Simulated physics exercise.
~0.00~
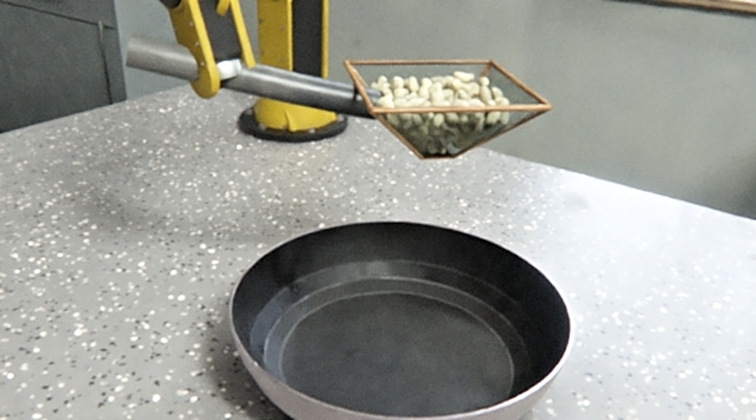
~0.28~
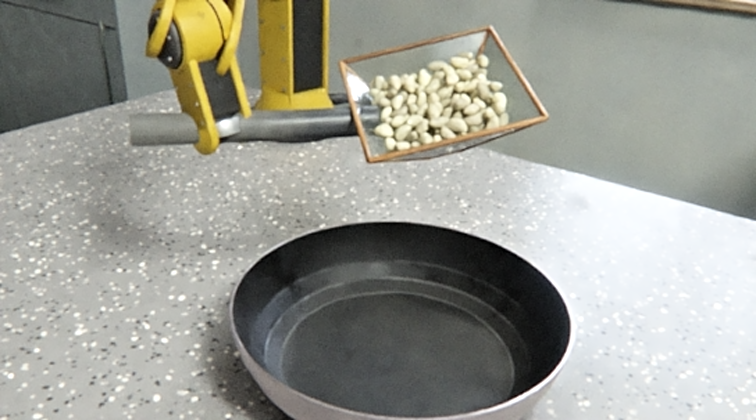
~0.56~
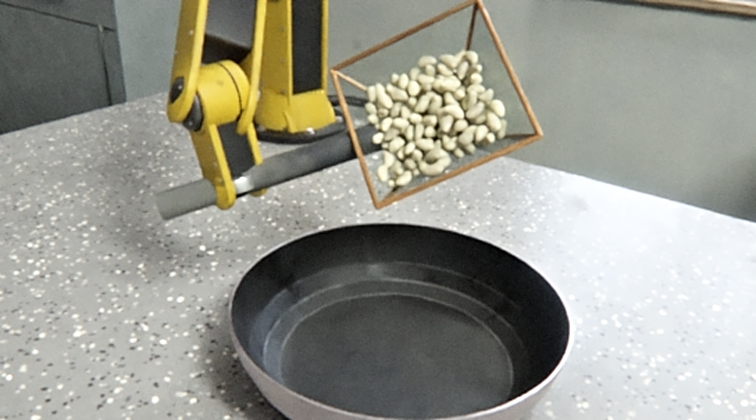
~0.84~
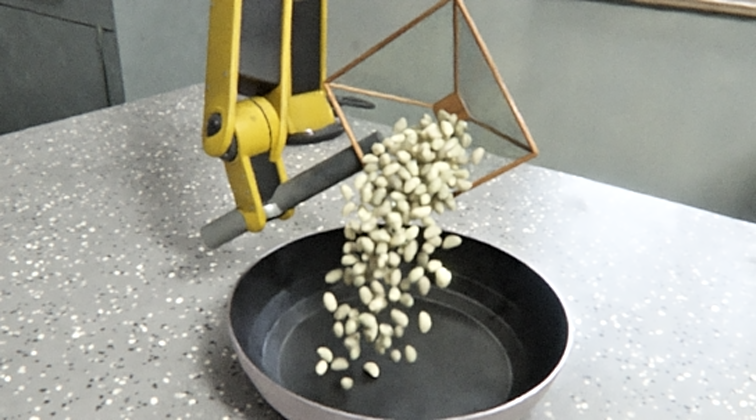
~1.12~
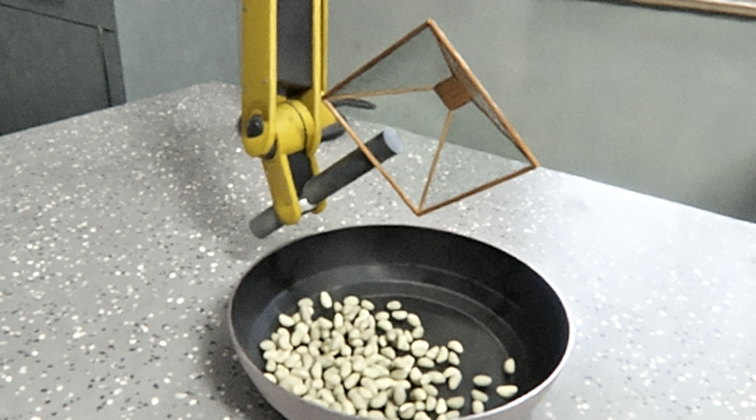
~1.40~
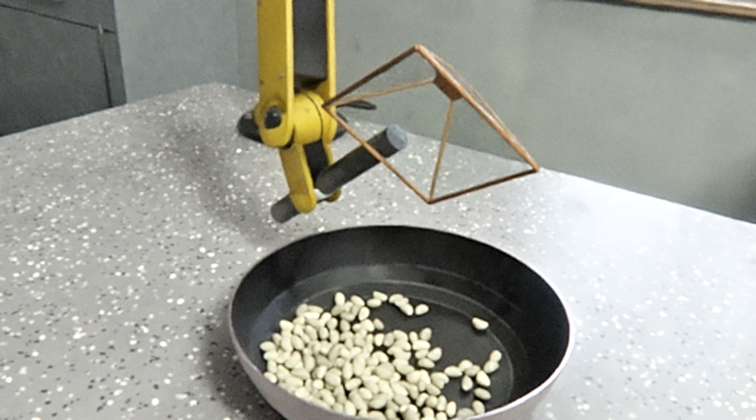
To begin with, a yellow robotic arm holds a clear, pyramid-shaped scoop with copper-coloured edges, filled with pale beans, above an empty dark pan on a speckled grey counter. The arm starts turning the scoop, tipping its open side toward the viewer while the beans stay inside. As it tilts further, the beans slide out and tumble in a thick stream down into the pan. Soon the scoop is empty, and the beans lie scattered mostly across the near left part of the pan. The arm tips the empty scoop a little further, leaving the beans spread over part of the pan's base.
